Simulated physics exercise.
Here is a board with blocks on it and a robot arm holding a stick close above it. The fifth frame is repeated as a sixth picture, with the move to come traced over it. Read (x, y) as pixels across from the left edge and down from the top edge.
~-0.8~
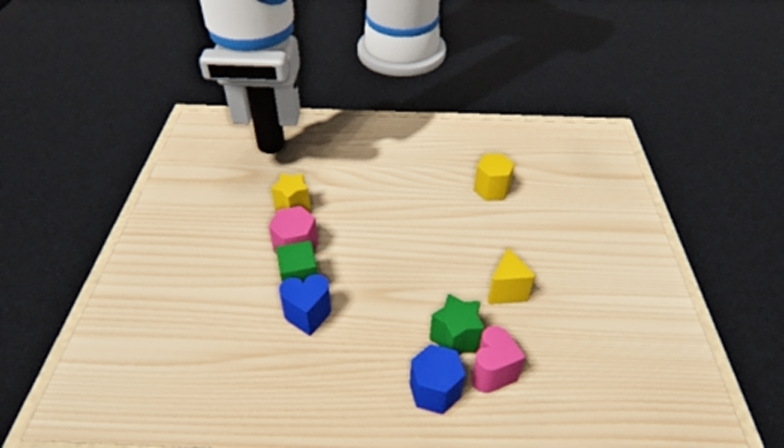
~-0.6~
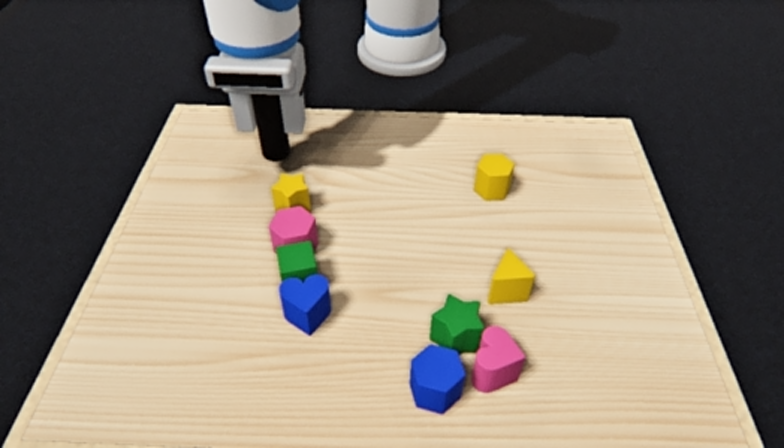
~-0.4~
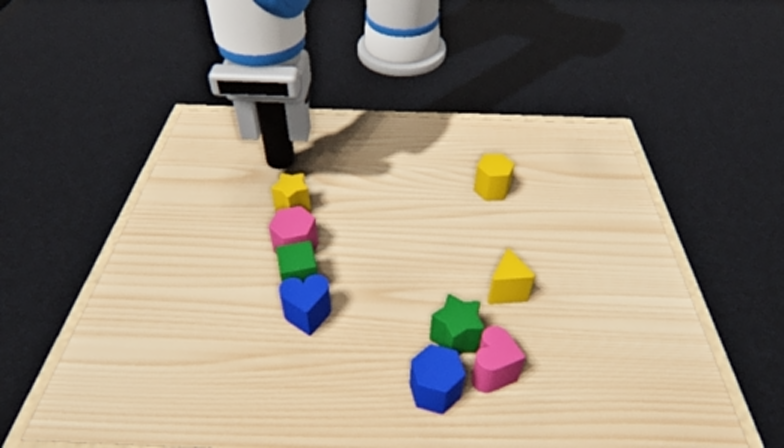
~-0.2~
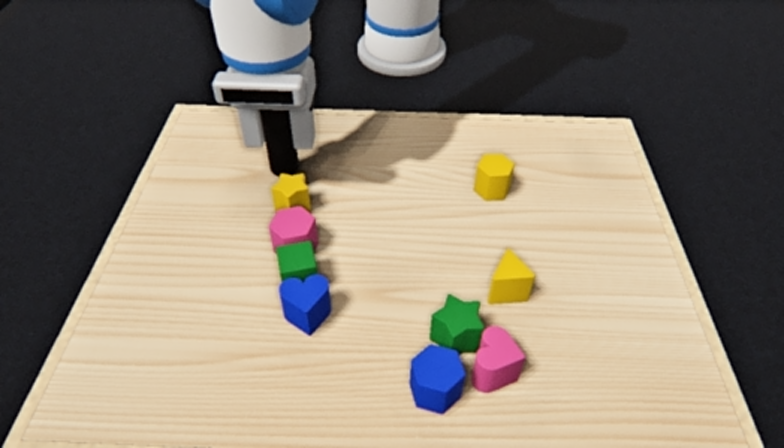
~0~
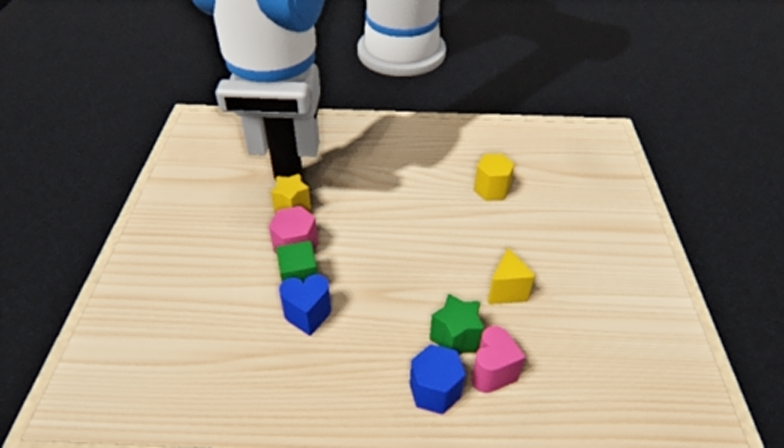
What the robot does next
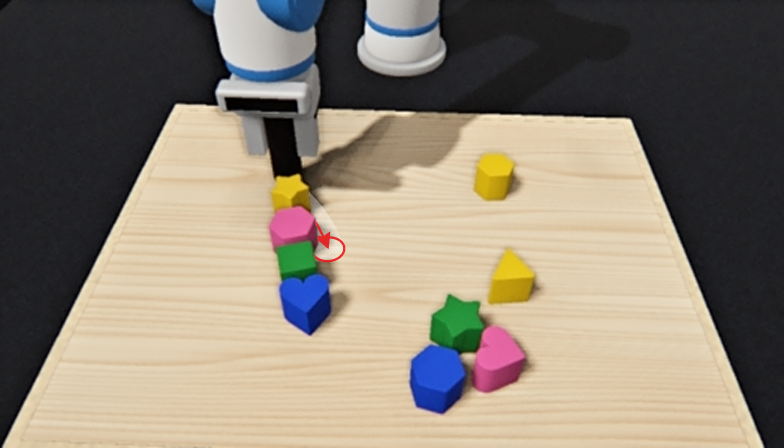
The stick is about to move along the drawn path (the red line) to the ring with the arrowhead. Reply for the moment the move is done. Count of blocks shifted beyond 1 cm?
Total: Three-plus.
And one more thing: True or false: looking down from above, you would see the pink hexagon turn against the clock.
The claim holds.
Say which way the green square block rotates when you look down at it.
Direction: Anticlockwise.
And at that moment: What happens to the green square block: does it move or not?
Gets moved.
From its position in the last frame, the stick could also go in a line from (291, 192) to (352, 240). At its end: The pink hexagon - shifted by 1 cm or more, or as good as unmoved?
By then it is displaced.
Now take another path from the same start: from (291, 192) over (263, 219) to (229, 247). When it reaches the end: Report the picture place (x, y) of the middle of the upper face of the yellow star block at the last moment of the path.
In the picture, that point is around (282, 202).
Drawn move, from (291, 192) by way of (313, 218) to (328, 249).
On the path given first. Halfway along, stick at (311, 203); yellow star block at (292, 209), turned 45° clockwise; pink hexagon at (286, 236); green square block at (295, 265).
At the end, stick at (327, 234); yellow star block at (290, 214), turned 95° clockwise; pink hexagon at (272, 243), turned 20° anticlockwise; green square block at (290, 269), turned 20° anticlockwise; blue heart at (307, 295), turned 15° anticlockwise.
